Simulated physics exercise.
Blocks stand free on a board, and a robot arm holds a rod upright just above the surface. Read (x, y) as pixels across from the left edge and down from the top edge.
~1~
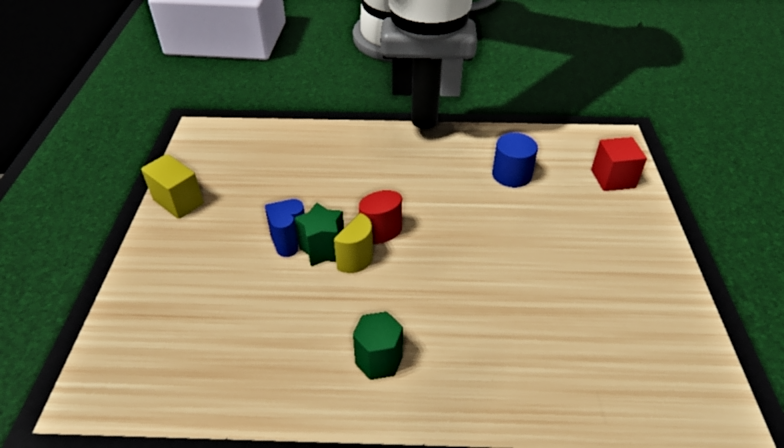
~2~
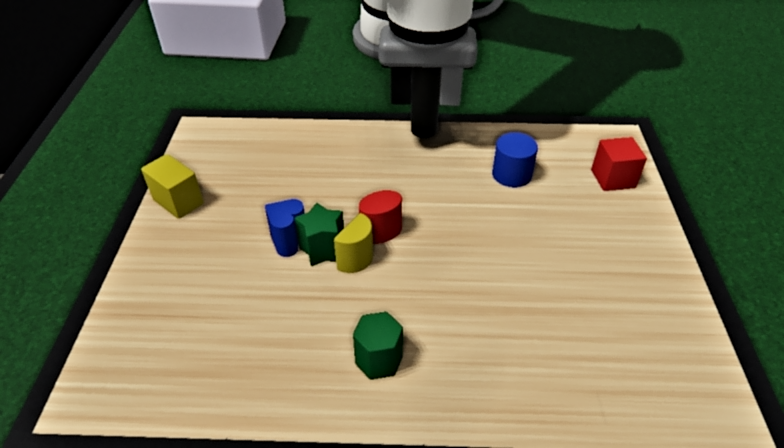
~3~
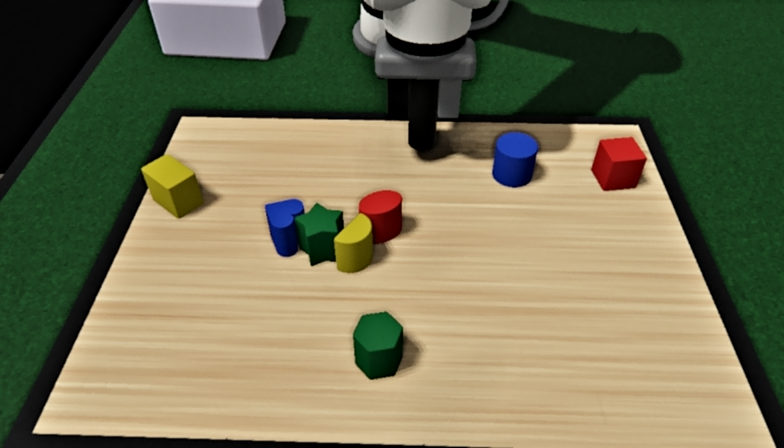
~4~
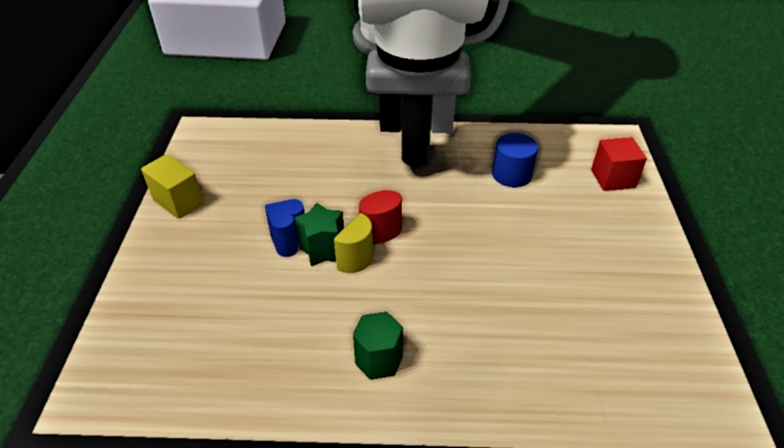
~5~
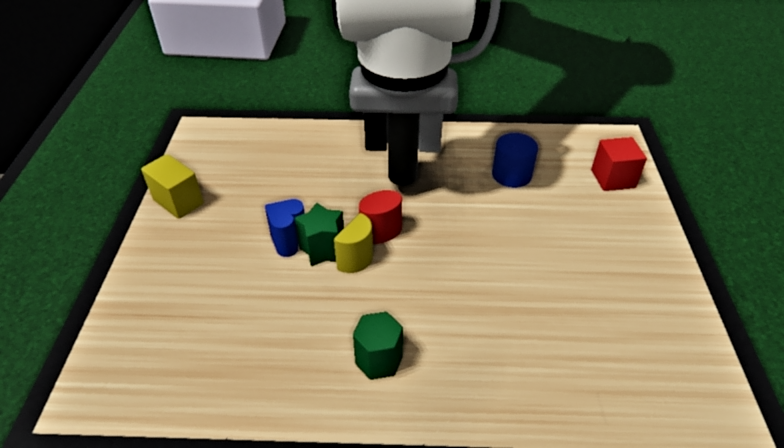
A robot arm slid its dark rod from the top edge of a wooden board down and slightly left, close to the red block in a small cluster, while all the colored blocks stayed still.
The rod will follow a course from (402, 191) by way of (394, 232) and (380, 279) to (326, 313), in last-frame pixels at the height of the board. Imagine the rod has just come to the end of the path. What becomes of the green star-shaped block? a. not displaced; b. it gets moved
My answer is option b.
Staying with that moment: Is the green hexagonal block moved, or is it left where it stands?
It is untouched.
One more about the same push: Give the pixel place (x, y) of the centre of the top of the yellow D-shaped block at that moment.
Close to (260, 258).
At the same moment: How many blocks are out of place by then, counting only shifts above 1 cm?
The number of blocks that move over 1 cm is three or more.
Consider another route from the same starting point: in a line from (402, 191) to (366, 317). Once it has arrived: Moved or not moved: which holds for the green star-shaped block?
It is shifted.
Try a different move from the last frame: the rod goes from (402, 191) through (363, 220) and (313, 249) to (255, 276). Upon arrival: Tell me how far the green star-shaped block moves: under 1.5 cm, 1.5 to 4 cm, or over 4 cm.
It travels more than 4 cm.
What follows on the original path. One third of the way, rod (394, 218); yellow D-shaped block (345, 236), turned 35° anticlockwise; red elliptical block (365, 215), turned 50° clockwise.
Two thirds of the way, rod (379, 266); green star-shaped block (309, 226), turned 45° clockwise; yellow D-shaped block (309, 259); red elliptical block (344, 249), turned 115° clockwise.
At the end, rod (325, 300); green star-shaped block (308, 227), turned 50° clockwise; yellow D-shaped block (260, 258), turned 20° clockwise; green hexagonal block unmoved; red elliptical block (293, 267), turned 180° clockwise.
